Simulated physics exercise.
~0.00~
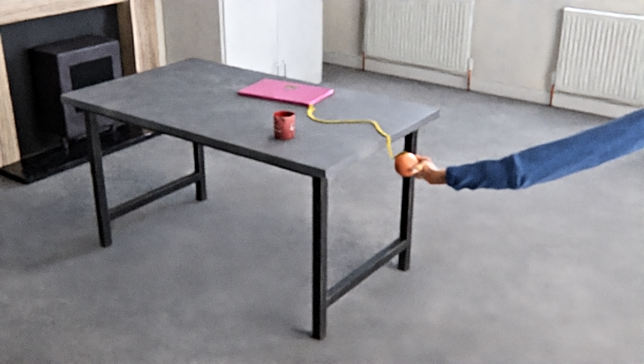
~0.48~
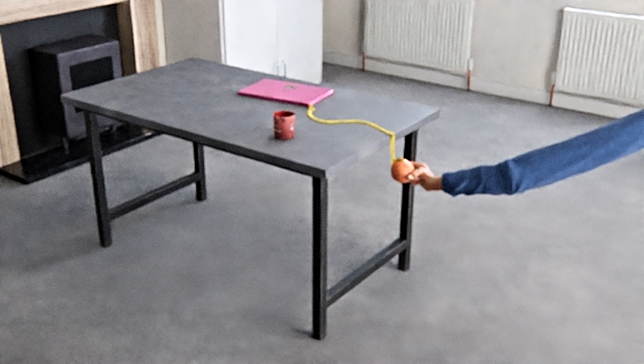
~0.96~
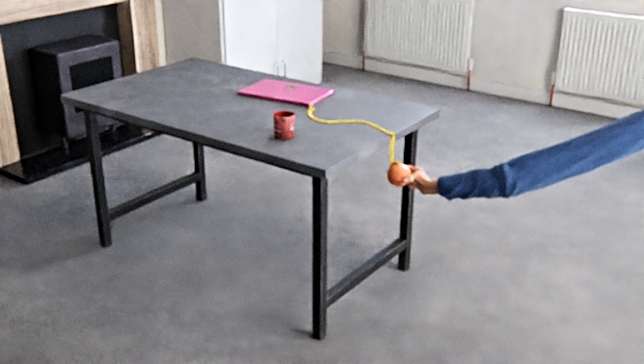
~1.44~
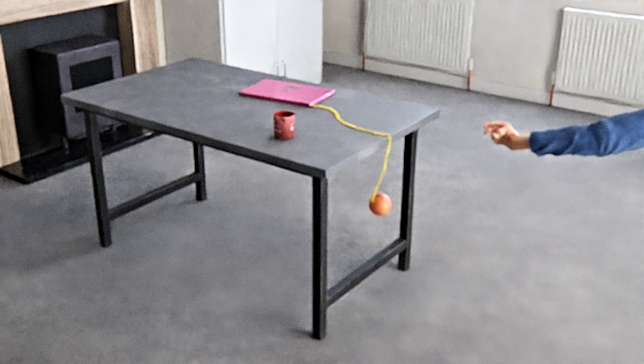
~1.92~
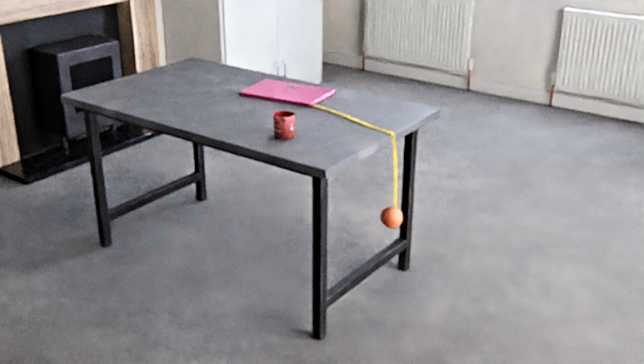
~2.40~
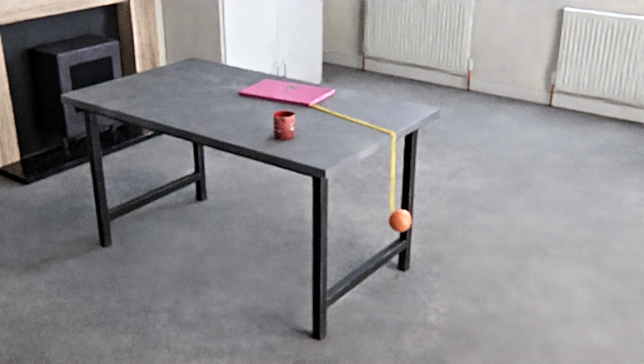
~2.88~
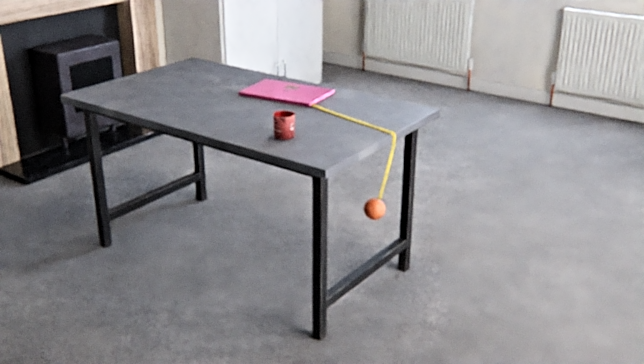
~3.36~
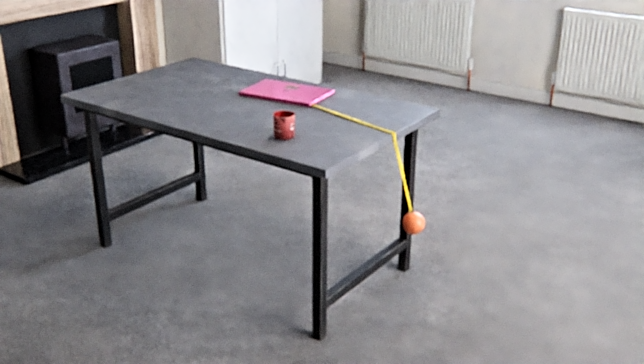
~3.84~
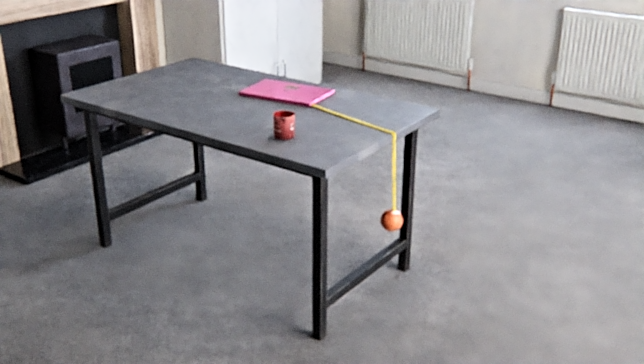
The clip opens on a dark table holding a pink laptop and a red cup, while a hand in a blue sleeve holds an orange beside the right edge, a slack yellow ribbon running from it to the laptop. The hand lowers the orange slightly, then lets go and draws back to the right. The orange drops a short way and the ribbon pulls taut over the table's edge. It swings right, back to the left, and right again beneath the edge. At the end, the orange hangs above the floor, with the laptop and cup still in place.
